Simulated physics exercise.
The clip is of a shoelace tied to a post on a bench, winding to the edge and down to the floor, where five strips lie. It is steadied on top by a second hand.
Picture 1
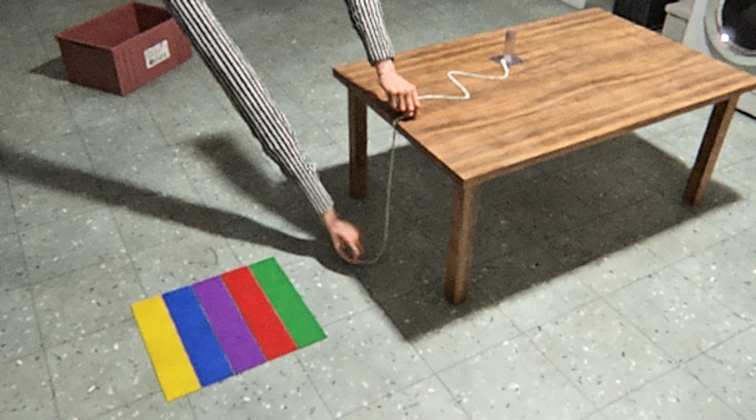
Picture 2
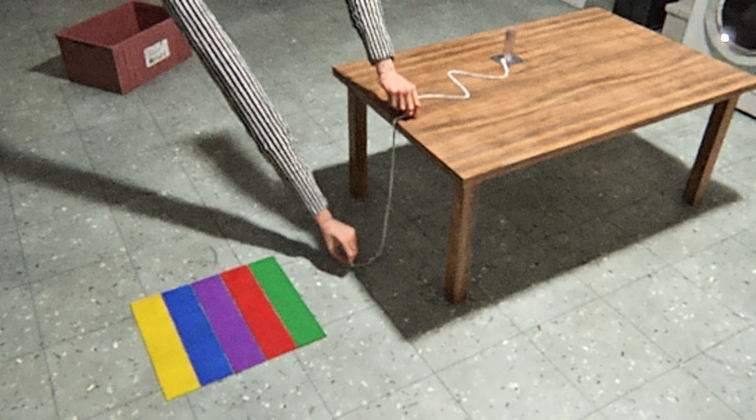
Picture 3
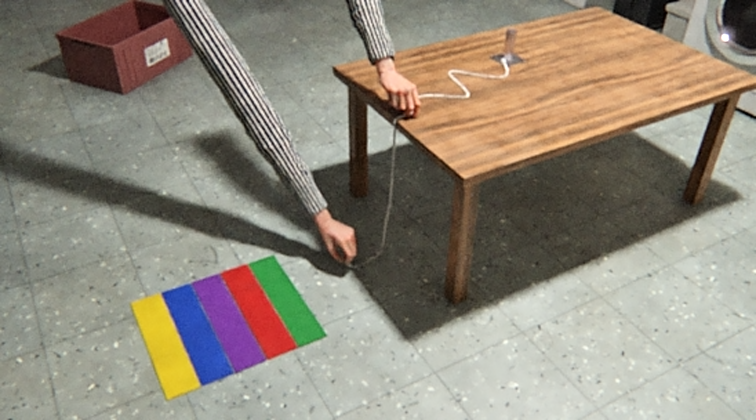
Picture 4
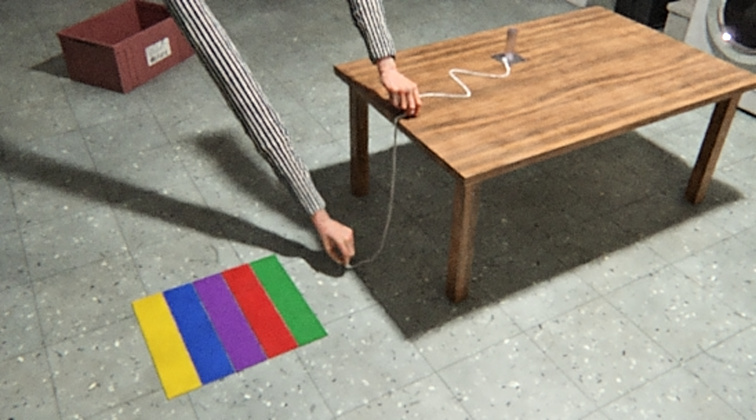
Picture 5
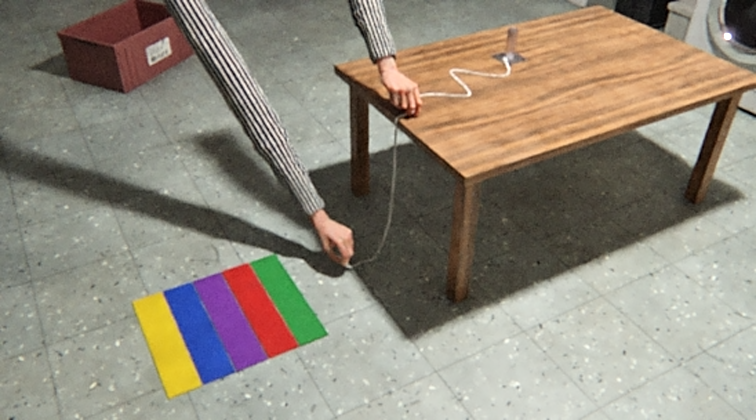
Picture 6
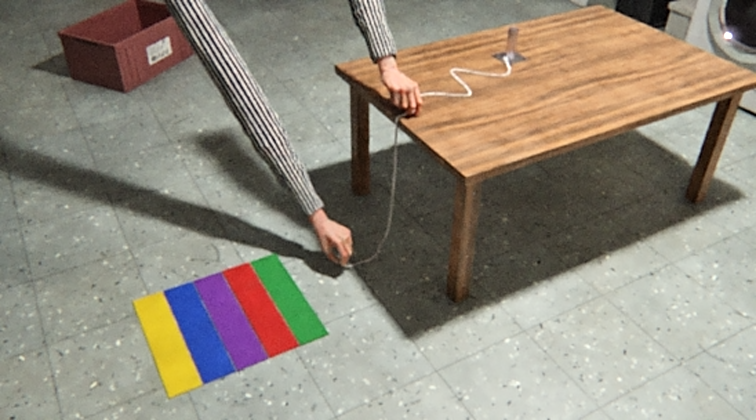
Two hands hold a pale cord beside a wooden table, the lower one shifting slightly.
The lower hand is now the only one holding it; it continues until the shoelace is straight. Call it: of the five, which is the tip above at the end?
The yellow strip.
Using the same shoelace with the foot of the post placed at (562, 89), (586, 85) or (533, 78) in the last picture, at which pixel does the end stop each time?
Going through the tries, you get (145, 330), then (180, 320), then (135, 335).
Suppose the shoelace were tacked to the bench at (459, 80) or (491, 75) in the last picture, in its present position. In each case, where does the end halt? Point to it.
Try one gives (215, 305); try two gives (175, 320).
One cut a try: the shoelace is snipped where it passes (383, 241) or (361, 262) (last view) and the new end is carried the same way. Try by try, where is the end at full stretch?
In turn, around (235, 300) and around (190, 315).
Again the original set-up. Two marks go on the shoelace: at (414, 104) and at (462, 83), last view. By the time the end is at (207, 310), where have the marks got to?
One is near (371, 160), the other near (423, 97).
A little later, end near (207, 310); over blue.
Next, end near (173, 322); over yellow.
When it is tight, end near (152, 329); over yellow. It halts on the yellow strip.
